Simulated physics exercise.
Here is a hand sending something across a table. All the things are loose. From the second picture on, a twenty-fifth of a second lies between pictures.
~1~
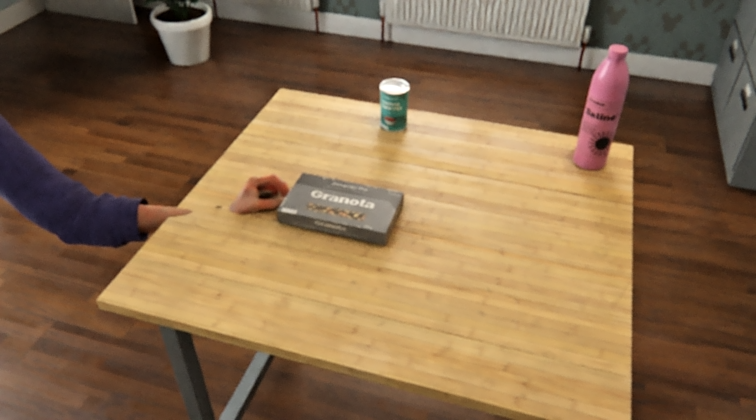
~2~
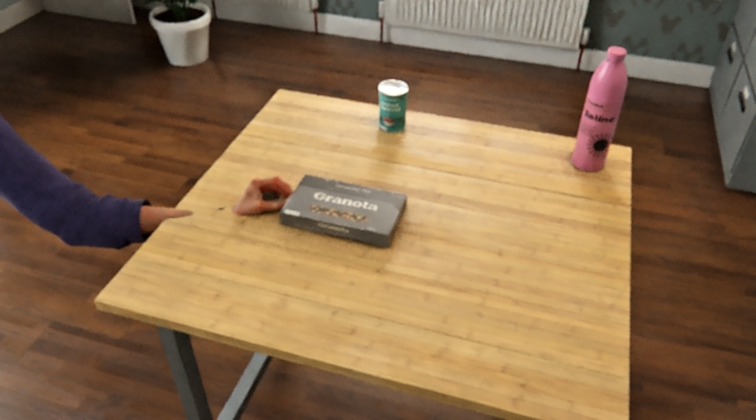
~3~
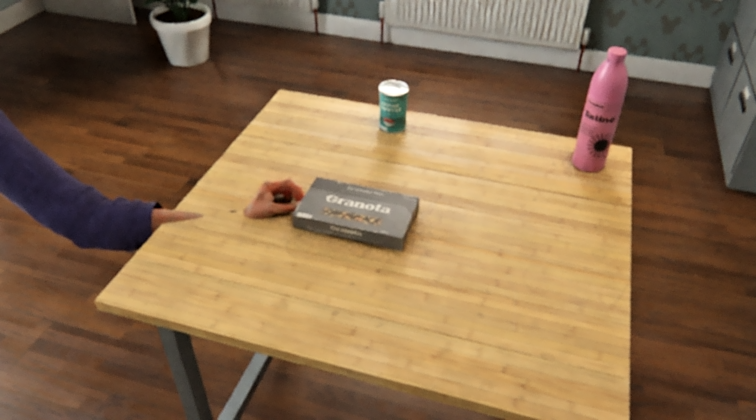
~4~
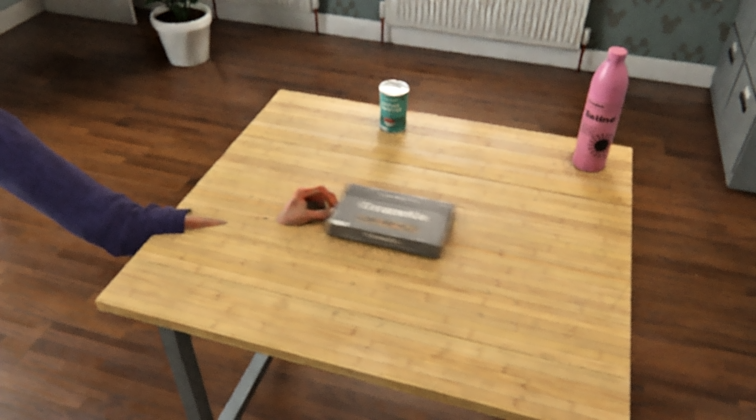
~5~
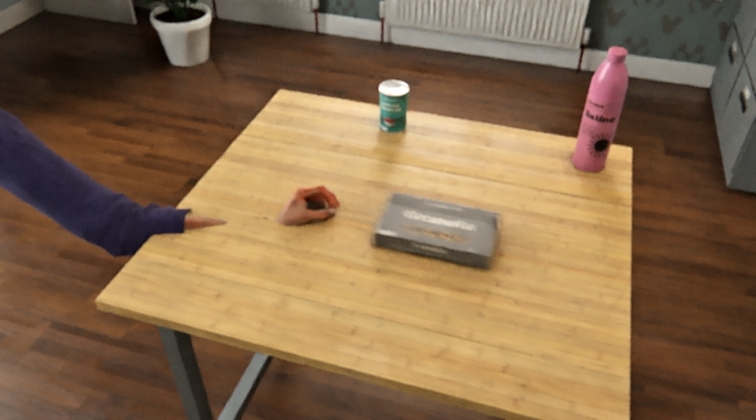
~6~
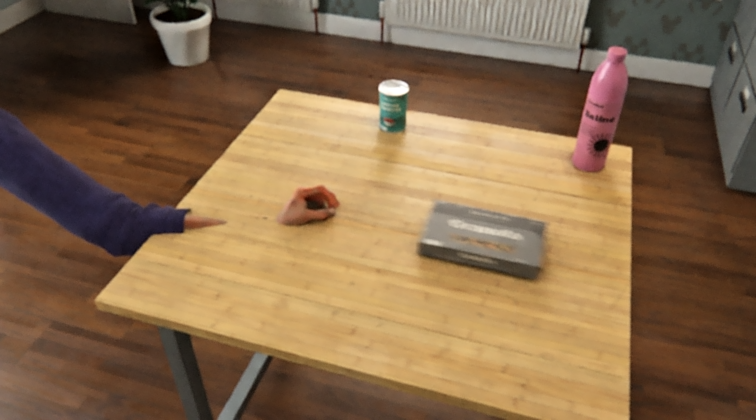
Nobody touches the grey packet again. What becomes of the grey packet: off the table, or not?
The grey packet goes over the edge.
Then, 0.20 s on from there, grey packet now off the table.
Then, 0.50 s on from there, things are still on the move.
In the end, off the table, grey packet.
